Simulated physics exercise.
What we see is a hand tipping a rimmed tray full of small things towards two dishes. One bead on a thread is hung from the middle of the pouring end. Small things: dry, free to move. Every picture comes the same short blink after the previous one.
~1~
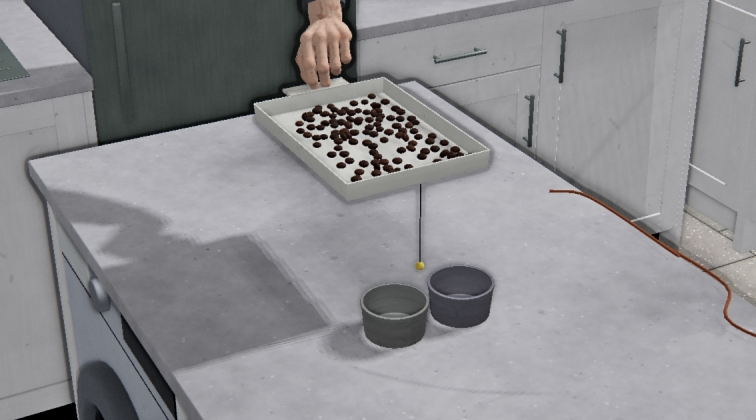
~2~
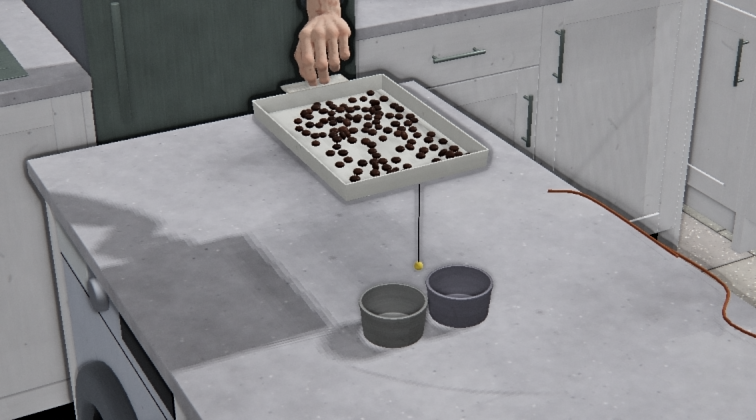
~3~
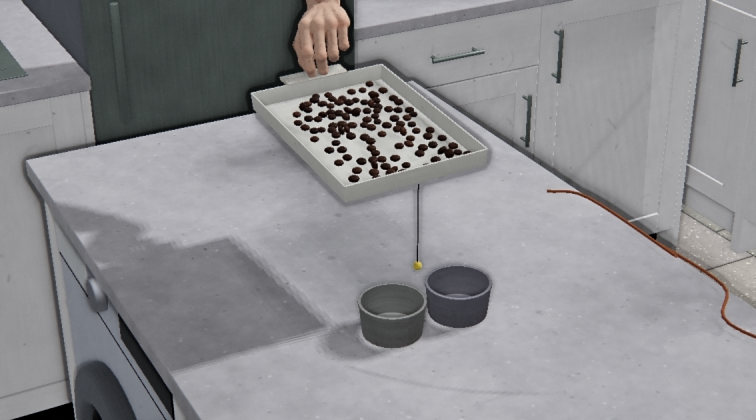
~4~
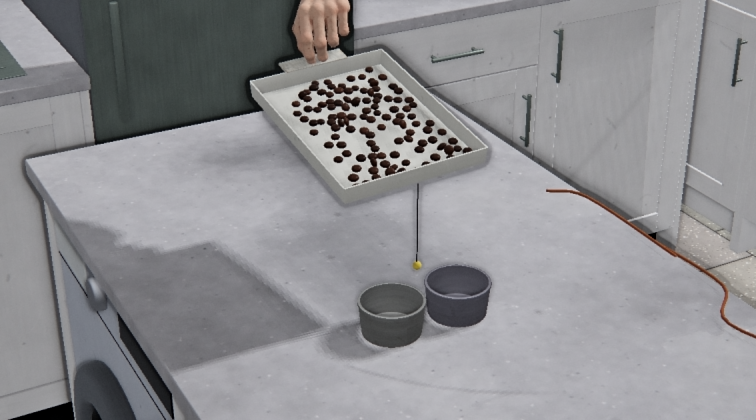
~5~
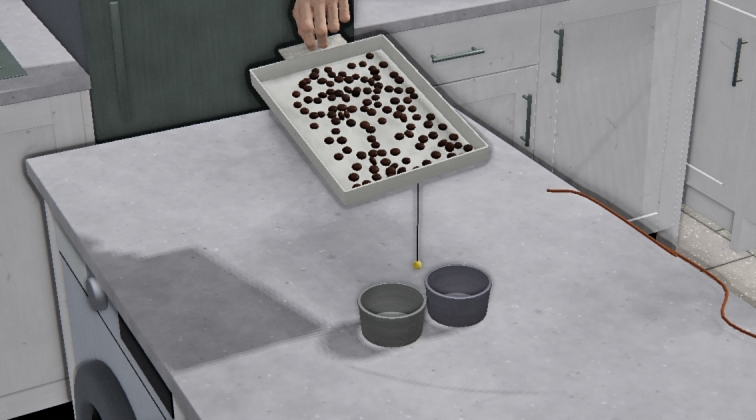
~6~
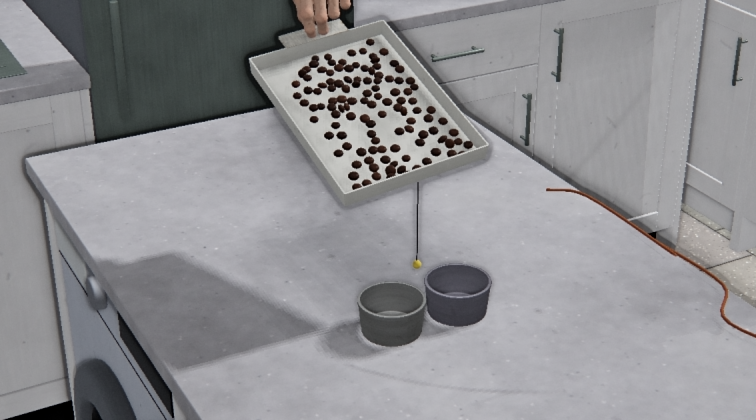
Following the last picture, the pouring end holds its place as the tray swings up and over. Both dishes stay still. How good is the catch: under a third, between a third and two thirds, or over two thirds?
The dishes capture one third up to two thirds of the load.
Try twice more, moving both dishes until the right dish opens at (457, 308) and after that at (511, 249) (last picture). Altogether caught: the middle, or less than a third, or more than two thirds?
First: Below one third. Second: Under a third.
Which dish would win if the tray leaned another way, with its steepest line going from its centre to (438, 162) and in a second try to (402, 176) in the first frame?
Point by point: The right side, then the left side.
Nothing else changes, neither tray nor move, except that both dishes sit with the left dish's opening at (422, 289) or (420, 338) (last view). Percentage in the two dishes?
Around 20 and around 0 per cent, in that order.
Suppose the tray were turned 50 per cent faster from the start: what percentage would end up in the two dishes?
Close to 40 per cent.
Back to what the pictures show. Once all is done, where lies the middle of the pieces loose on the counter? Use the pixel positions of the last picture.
It centres at roughly (341, 346).
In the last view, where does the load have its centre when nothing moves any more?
The centre comes to rest close to (379, 329).
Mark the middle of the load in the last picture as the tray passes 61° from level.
Somewhere about pixel (384, 160).
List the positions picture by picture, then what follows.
The first picture shows corners of the pouring end (348, 183) and (487, 150), level; middle of the load (367, 132), flat chocolate drops; left dish (411, 329); right dish (477, 309); bead on its thread (420, 266).
The second picture shows corners of the pouring end (346, 184) and (486, 149), level; middle of the load (365, 130).
The third picture shows corners of the pouring end (346, 185) and (486, 149), tipped barely, lowest at the left corner; middle of the load (364, 125).
The fourth picture shows corners of the pouring end (345, 188) and (485, 147), tipped a little, lowest at the left corner; middle of the load (364, 117).
The fifth picture shows corners of the pouring end (346, 190) and (486, 146), tipped a little, lowest at the left corner; middle of the load (364, 109).
The sixth picture shows corners of the pouring end (346, 192) and (487, 144), tipped clearly, lowest at the left corner; middle of the load (364, 101); left dish (408, 327); right dish (474, 307).
Just after the last frame, tray tipped steeply; every one on the tray.
A moment on, tray tipped right over; roughly half on the tray; roughly a quarter in the left dish; just a few in the right dish; roughly a quarter outside both; about a tenth in the air.
Further on, tray tipped past a quarter turn; roughly half in the left dish; just a few in the right dish; roughly half outside both; just a few in the air.
When it is over, tray tipped past a quarter turn; roughly half in the left dish; just a few in the right dish; roughly half outside both.
